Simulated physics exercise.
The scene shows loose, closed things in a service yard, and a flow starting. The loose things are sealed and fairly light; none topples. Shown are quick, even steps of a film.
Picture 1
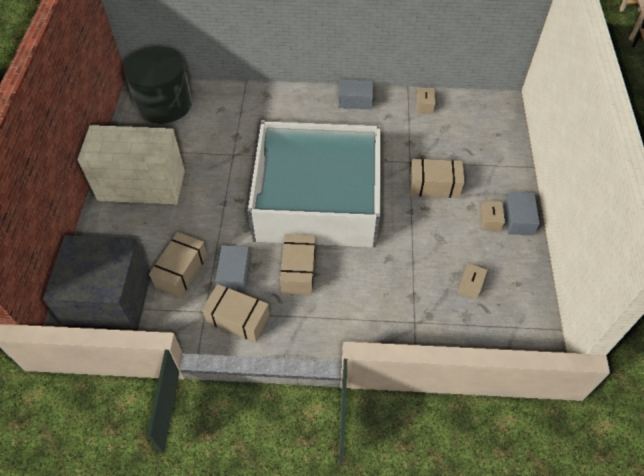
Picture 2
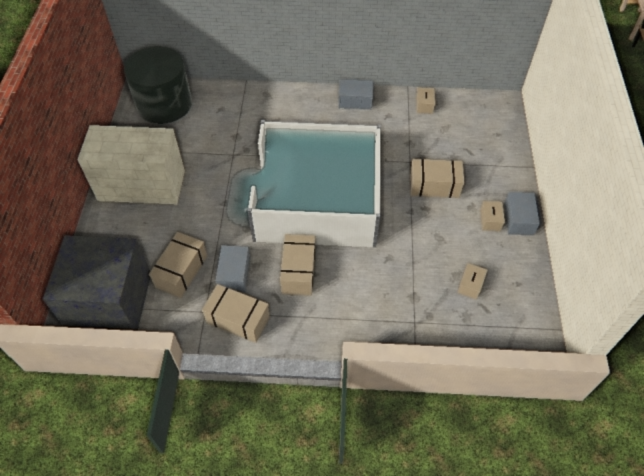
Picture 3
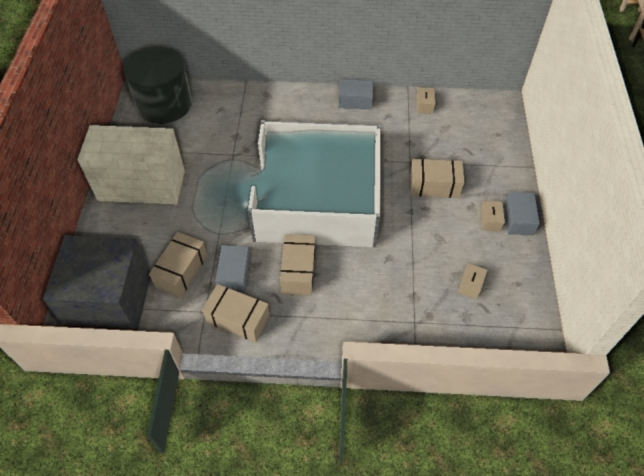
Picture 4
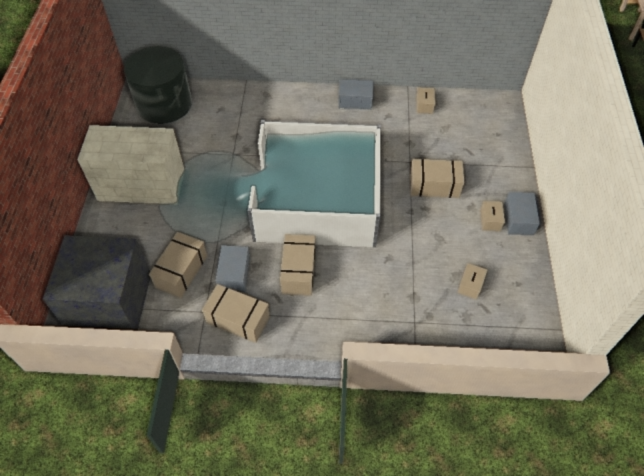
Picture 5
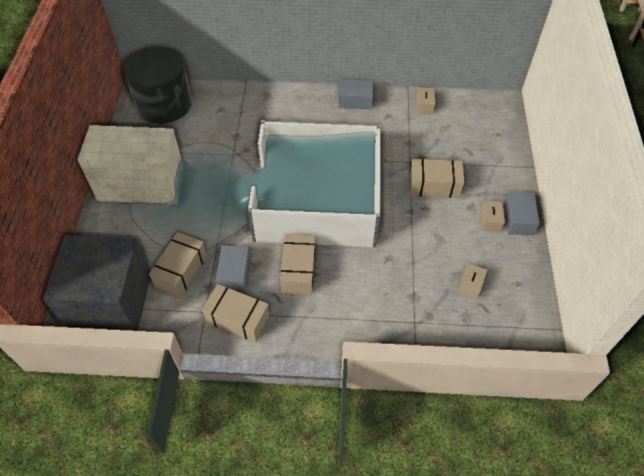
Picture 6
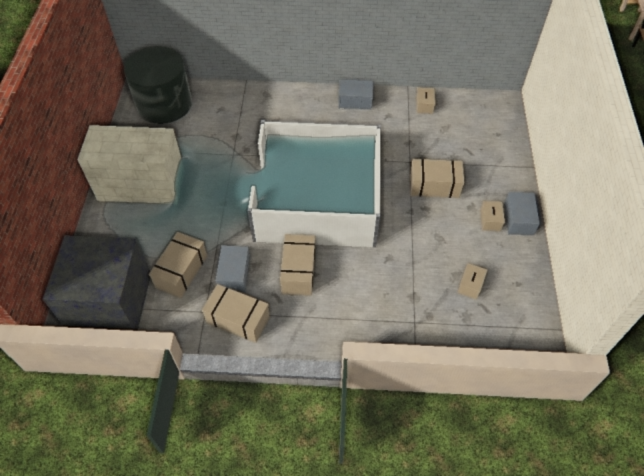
A white tank opens on its left side and water spreads across the concrete yard.
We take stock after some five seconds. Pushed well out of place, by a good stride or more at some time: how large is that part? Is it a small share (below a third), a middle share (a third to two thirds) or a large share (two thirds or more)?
A small share, below a third.
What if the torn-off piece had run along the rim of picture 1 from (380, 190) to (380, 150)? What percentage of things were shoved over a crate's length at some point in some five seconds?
Near 60 in a hundred.
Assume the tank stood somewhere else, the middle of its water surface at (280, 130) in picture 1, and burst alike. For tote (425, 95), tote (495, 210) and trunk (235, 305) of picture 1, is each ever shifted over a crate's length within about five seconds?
Result per object - went far, stayed close, stayed close.
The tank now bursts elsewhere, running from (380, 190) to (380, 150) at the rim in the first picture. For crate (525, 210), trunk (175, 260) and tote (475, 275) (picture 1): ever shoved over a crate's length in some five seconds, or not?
First over the mark, then below the mark, then over the mark.
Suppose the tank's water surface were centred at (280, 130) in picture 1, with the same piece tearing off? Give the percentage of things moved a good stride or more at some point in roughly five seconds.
About 20 %.
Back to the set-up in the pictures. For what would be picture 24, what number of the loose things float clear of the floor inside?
That would be 0.
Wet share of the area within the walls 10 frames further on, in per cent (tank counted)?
Something close to 35 per cent.
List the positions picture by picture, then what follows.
A crate at (232, 263), on the bottom; a trunk at (235, 307) rests on the ground; 0 of 10 have shifted, in the first frame.
A crate at (232, 263), on the bottom; a trunk at (235, 307), on the bottom; 0 of 10 have shifted, in the second frame.
A crate at (232, 263) rests on the ground; a trunk at (235, 307), on the bottom; 0 of 10 have shifted, in the third frame.
A crate at (232, 263) rests on the ground; a trunk at (235, 307), on the bottom; 0 of 10 have shifted, in the fourth frame.
A crate at (232, 263) rests on the ground; a trunk at (235, 307) rests on the ground; 0 of 10 have shifted, in the fifth frame.
A crate at (232, 263), on the bottom; a trunk at (235, 307) rests on the ground; 0 of 10 have shifted, in the sixth frame.
A moment on, 0 of 10 are well off their spots; 0 afloat.
Next, 0 of 10 are well off their spots; 0 afloat.
Later, 0 of 10 are well off their spots; 0 afloat.
In the end, 0 of 10 are well off their spots, and 0 have been at some point; 0 afloat.
